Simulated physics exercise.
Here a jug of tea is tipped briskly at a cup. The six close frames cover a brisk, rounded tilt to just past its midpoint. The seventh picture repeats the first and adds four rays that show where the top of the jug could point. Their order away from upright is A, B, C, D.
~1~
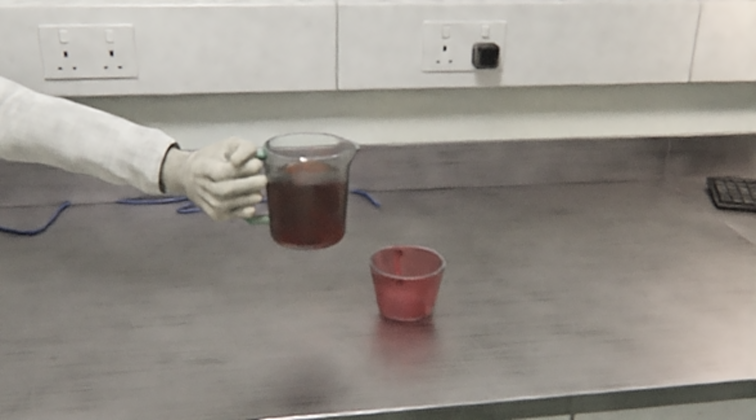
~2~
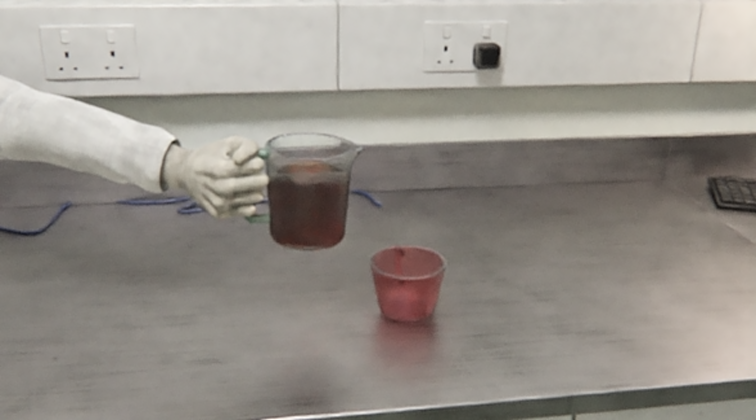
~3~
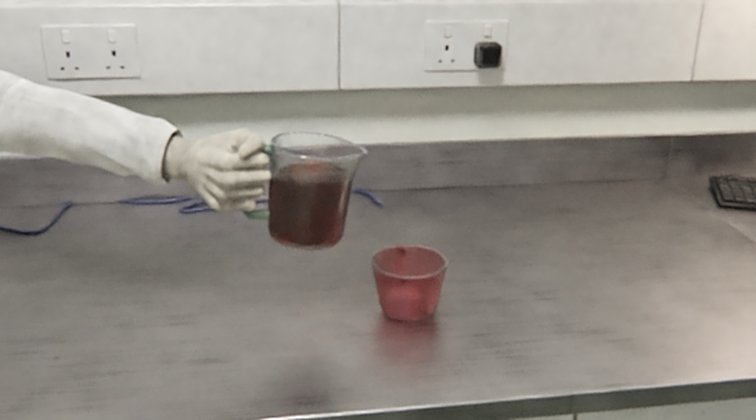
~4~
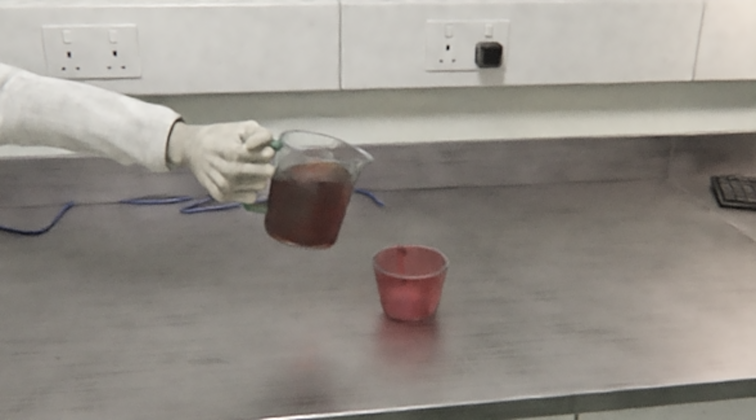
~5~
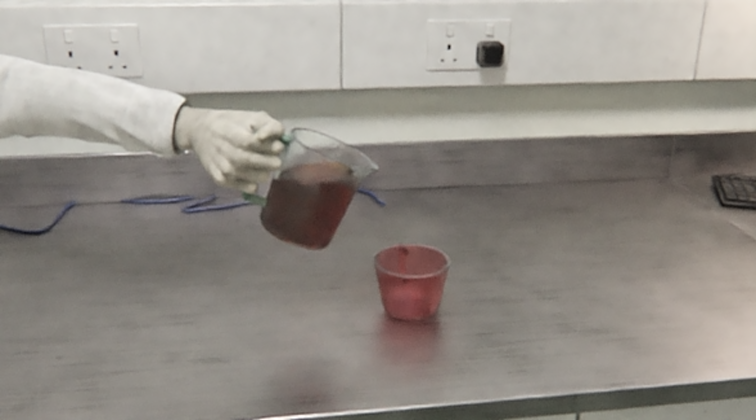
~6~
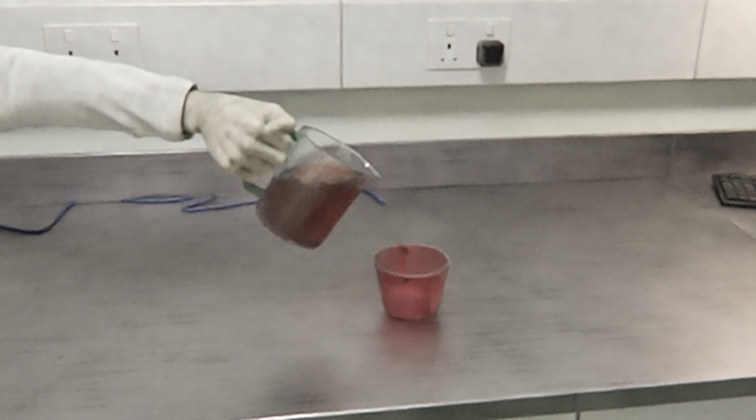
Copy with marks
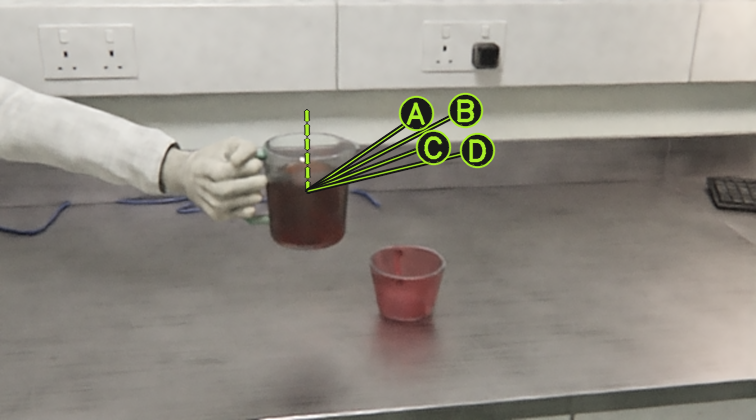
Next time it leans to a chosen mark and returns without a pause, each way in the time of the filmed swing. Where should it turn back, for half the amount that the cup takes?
Choose B.
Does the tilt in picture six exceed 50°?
No.
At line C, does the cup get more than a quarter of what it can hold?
Yes.
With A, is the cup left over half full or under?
Under.
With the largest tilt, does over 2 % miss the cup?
Yes, it does.
In lime, A at (403, 125); B at (449, 117); C at (415, 150); D at (460, 154).
For line A, the cup ends with about 31 % of what it can hold.
For line B, the cup ends with about 47 % of what it can hold; 5 % of the tea is spilt.
For line C, the cup ends with about 65 % of what it can hold; 8 % of the tea is spilt.
For line D, the cup ends with about 70 % of what it can hold; 18 % of the tea is spilt.
